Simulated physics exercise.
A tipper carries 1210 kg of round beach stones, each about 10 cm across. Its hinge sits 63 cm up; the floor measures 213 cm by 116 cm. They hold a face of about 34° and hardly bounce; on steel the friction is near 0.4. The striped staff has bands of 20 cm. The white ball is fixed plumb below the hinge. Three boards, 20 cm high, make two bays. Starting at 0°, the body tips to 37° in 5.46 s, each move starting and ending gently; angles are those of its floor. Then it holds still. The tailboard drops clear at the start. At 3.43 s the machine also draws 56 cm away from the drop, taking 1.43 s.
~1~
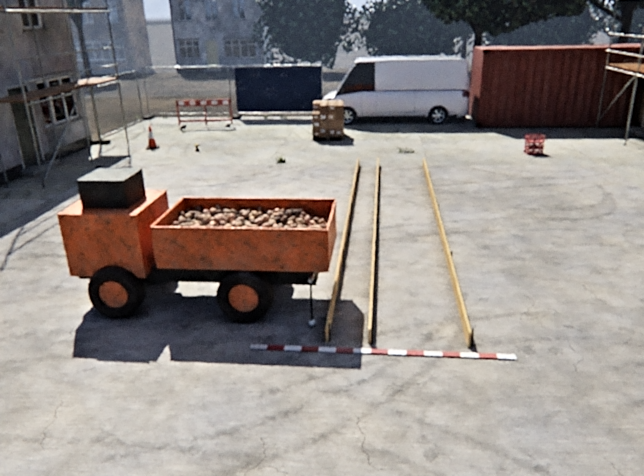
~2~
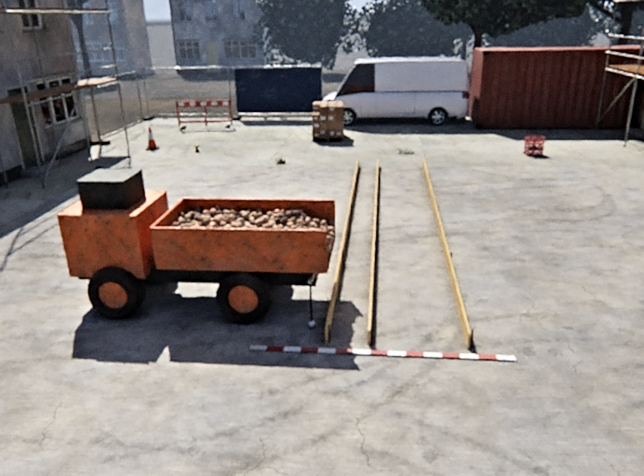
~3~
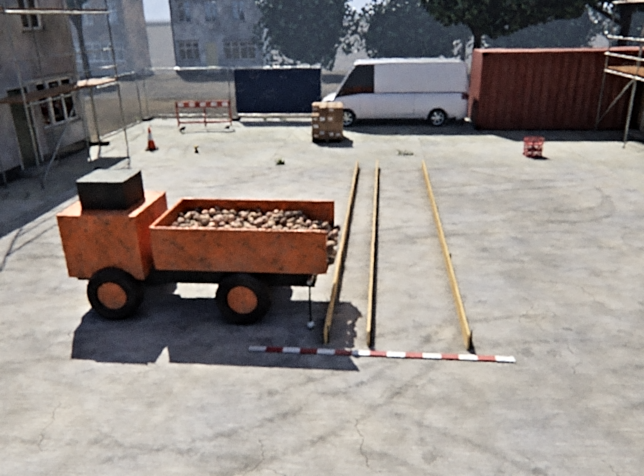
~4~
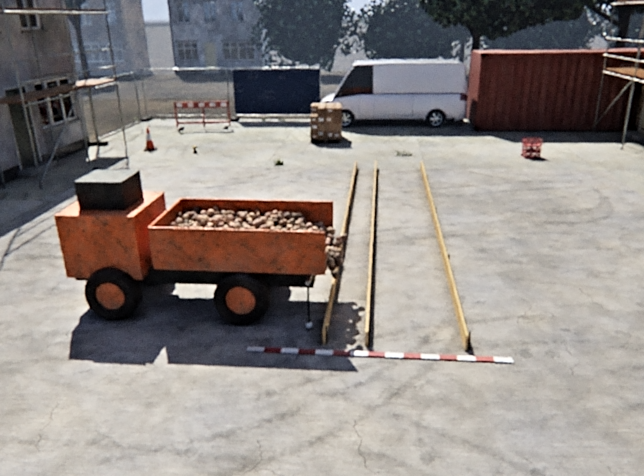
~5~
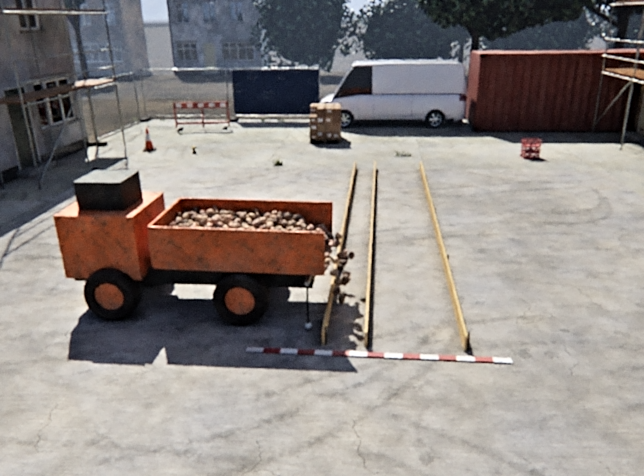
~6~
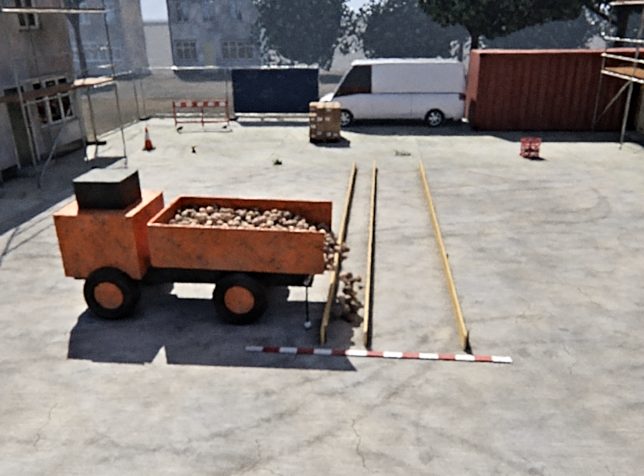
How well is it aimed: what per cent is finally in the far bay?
Some 35 per cent of it.
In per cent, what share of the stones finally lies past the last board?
About 0 per cent.
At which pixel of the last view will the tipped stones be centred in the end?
Around (353, 297).
A little later the floor is at 31°; 21 % in the body, 9 % short of the bays, 45 % in the near bay, 25 % in the far bay; the foremost stones are at (448, 310).
Then the floor is at 37°; 0 % in the body, 23 % short of the bays, 41 % in the near bay, 36 % in the far bay; the foremost stones are at (450, 309).
Later still the floor is at 37°; 0 % in the body, 23 % short of the bays, 41 % in the near bay, 36 % in the far bay; the foremost stones are at (450, 309).
In the end the floor is at 37°; 0 % in the body, 23 % short of the bays, 41 % in the near bay, 36 % in the far bay; the foremost stones are at (450, 309).
